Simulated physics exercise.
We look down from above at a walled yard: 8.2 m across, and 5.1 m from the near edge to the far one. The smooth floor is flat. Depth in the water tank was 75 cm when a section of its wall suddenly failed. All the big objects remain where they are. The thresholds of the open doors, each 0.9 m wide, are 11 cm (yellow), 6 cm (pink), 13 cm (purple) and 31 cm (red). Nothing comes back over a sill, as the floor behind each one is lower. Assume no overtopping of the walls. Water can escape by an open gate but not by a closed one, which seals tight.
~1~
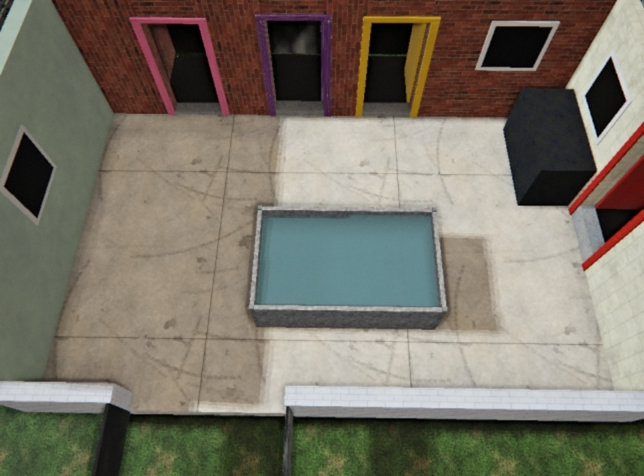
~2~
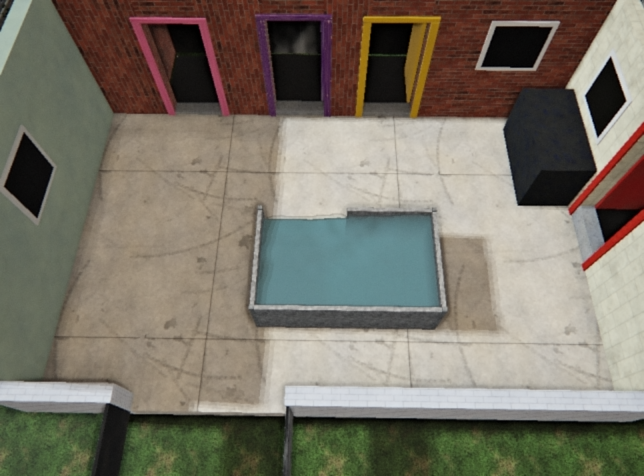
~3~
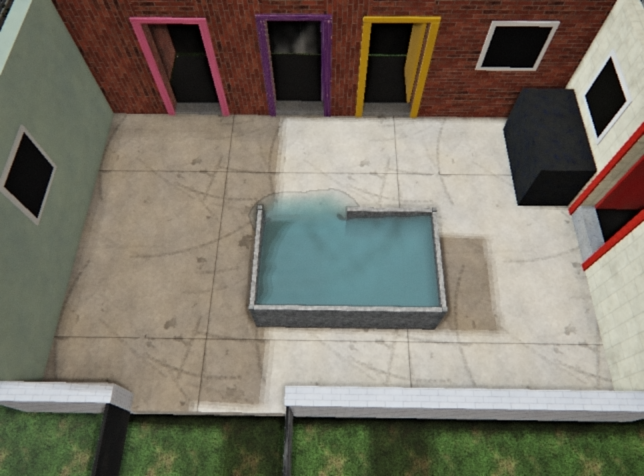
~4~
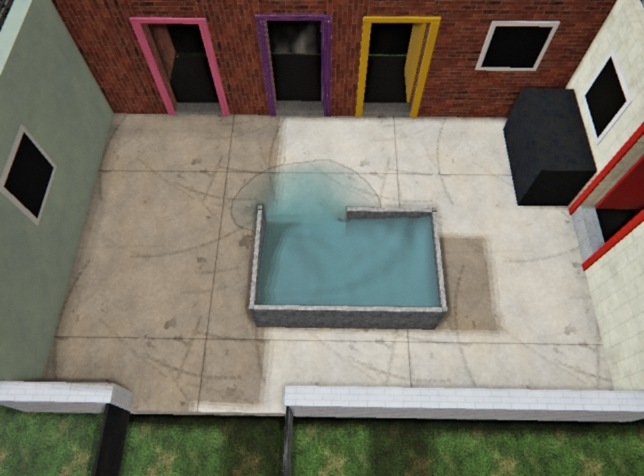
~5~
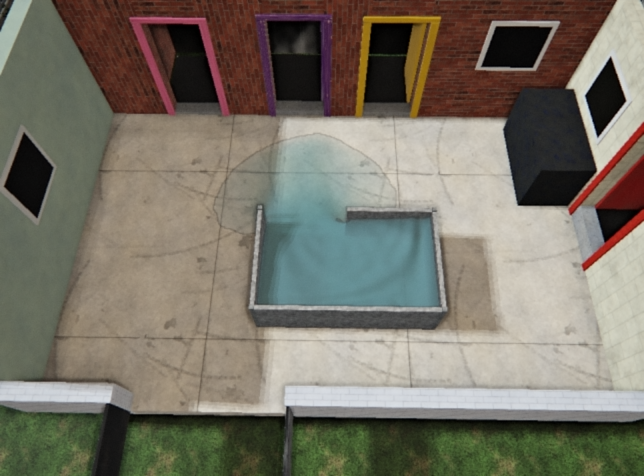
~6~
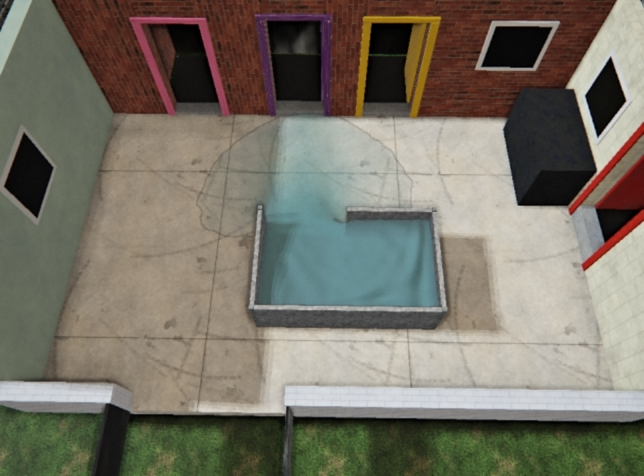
Water pouring through a gap in the far side of a rectangular tank and fanning out across a walled yard's pale floor.
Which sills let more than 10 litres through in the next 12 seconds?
The yellow door will most likely bust the limit. The pink door will most likely bust the limit. The purple door will most likely bust the limit. The red door will most likely respect the limit.
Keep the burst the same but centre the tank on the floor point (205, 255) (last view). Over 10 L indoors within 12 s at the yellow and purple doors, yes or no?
For the yellow door, the amount is acceptable; for the purple door, the amount is acceptable.
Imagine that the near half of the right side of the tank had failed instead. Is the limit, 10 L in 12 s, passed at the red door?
Well, at red it would be too little.
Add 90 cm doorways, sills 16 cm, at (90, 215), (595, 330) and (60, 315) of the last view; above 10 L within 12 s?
Per doorway, in order: Insufficient / insufficient / insufficient.
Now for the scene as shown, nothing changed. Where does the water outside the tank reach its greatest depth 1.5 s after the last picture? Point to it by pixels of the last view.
Close to pixel (114, 115).
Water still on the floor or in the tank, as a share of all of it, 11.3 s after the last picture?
70 %.
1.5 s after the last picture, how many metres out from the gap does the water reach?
That's near 4.8 m in a straight line.
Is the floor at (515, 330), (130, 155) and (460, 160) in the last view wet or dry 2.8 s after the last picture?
Listed in sequence, the spots are bone dry, drenched and drenched.
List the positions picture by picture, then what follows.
The first picture shows still water, 75 cm deep, in the water tank at (347, 259).
In the second picture, water pours out on the water tank's far side and has run 0.8 m, to a hidden place; typically 9 cm deep outside, 75 cm at the water tank's back.
In the third picture, the front is at (347, 200), 1.0 m from the gap on the water tank's far side; 1.1 m2 of floor is under water; 75 cm left at the back of the water tank.
In the fourth picture, water pours out on the water tank's far side and has run 1.5 m, to (334, 165); typically 9 cm deep outside, 68 cm at the water tank's back.
In the fifth picture, water pours out on the water tank's far side and has run 2.0 m, to (321, 138); typically 7 cm deep outside, 63 cm at the water tank's back.
In the sixth picture, the front is at (286, 117), 2.5 m from the gap on the water tank's far side; 6.2 m2 of floor is under water; 65 cm left at the back of the water tank.
Then, 0.7 s after the last picture water covers 25 % of the floor and is deepest (39 cm) near (290, 227); yellow door 20 cm at the sill, 6 L in, pink door 14 cm at the sill, 1 L in, purple door 30 cm at the sill, 107 L in, red door not reached.
Then, 1.5 s after the last picture water covers 30 % of the floor and is deepest (44 cm) near (114, 115); yellow door 17 cm at the sill, 30 L in, pink door 18 cm at the sill, 40 L in, purple door 34 cm at the sill, 245 L in, red door not reached.
Then, 2.8 s after the last picture water covers 45 % of the floor and is deepest (27 cm) near (114, 115); yellow door 16 cm at the sill, 49 L in, pink door 13 cm at the sill, 90 L in, purple door 24 cm at the sill, 354 L in, red door not reached.
Then, 6.3 s after the last picture water covers 90 % of the floor and is deepest (14 cm) near (112, 123); yellow door 8 cm at the sill, 59 L in, pink door 10 cm at the sill, 123 L in, purple door 11 cm at the sill, 391 L in, red door 1 cm at the sill, 0 L in.
Then, 11.3 s after the last picture water covers 100 % of the floor and is deepest (10 cm) near (345, 333); yellow door 3 cm at the sill, 59 L in, pink door 6 cm at the sill, 136 L in, purple door 6 cm at the sill, 391 L in, red door 4 cm at the sill, 0 L in.
